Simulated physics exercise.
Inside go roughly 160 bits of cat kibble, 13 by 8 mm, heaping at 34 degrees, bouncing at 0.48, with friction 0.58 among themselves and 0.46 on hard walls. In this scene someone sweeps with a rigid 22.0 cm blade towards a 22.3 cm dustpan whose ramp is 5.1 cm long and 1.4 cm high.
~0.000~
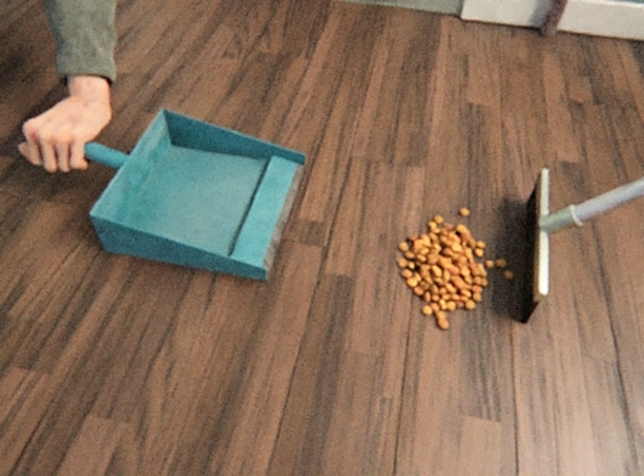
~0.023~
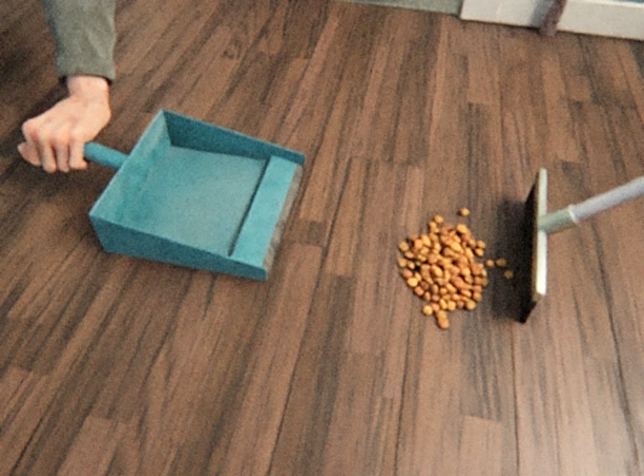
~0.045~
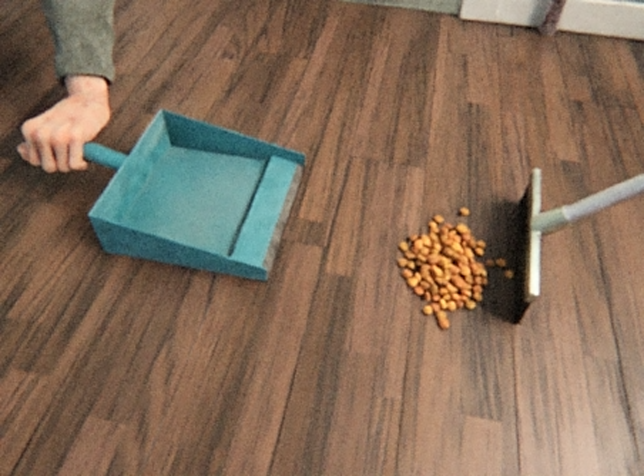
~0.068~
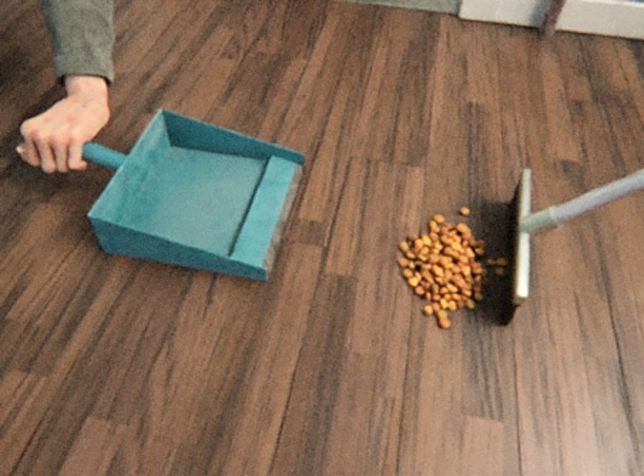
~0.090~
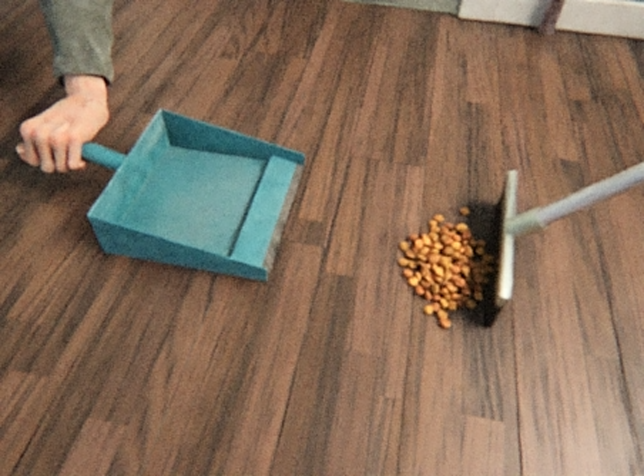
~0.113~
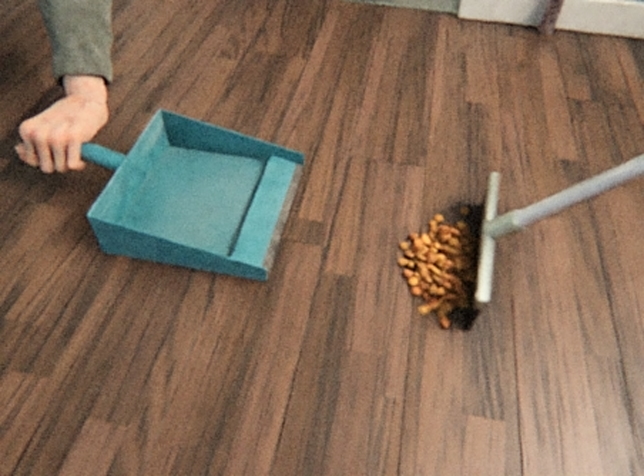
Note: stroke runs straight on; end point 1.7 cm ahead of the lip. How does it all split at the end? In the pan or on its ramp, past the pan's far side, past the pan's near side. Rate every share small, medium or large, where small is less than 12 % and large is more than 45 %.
Ratings - in the pan or on its ramp: Medium; past the pan's far side: Small; past the pan's near side: Medium.
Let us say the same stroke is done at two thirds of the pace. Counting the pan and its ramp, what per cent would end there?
Roughly 20 in a hundred.
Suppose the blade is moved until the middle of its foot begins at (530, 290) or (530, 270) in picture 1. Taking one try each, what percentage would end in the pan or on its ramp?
I'd put it near 15 per cent for the first and near 25 per cent for the second.
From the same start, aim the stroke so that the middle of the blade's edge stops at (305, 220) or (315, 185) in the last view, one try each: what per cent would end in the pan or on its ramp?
Close to 55 and 45 in a hundred, in that order.
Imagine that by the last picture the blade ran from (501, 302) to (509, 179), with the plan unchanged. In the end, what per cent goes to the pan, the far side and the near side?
Pan 15 % / far 0 % / near 35 %.
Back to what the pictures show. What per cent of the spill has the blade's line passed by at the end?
Some 5 percent of it.
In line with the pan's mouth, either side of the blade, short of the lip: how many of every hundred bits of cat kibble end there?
That works out near 35 percent.
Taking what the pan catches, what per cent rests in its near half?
Roughly 80 per cent.
After 0.23 s, middle of the blade 13 cm from the lip; 0 % over the lip, far side 0 %, near side 20 %.
After 0.31 s, middle of the blade 5 cm from the lip; 0 % over the lip, far side 0 %, near side 30 %.
After 0.52 s, middle of the blade 3 cm from the lip; 30 % over the lip, far side 0 %, near side 35 %.
By 1.2 s all is still; pan 30 %, far side 0 %, near side 35 %, in front of the lip or behind the blade 35 %.
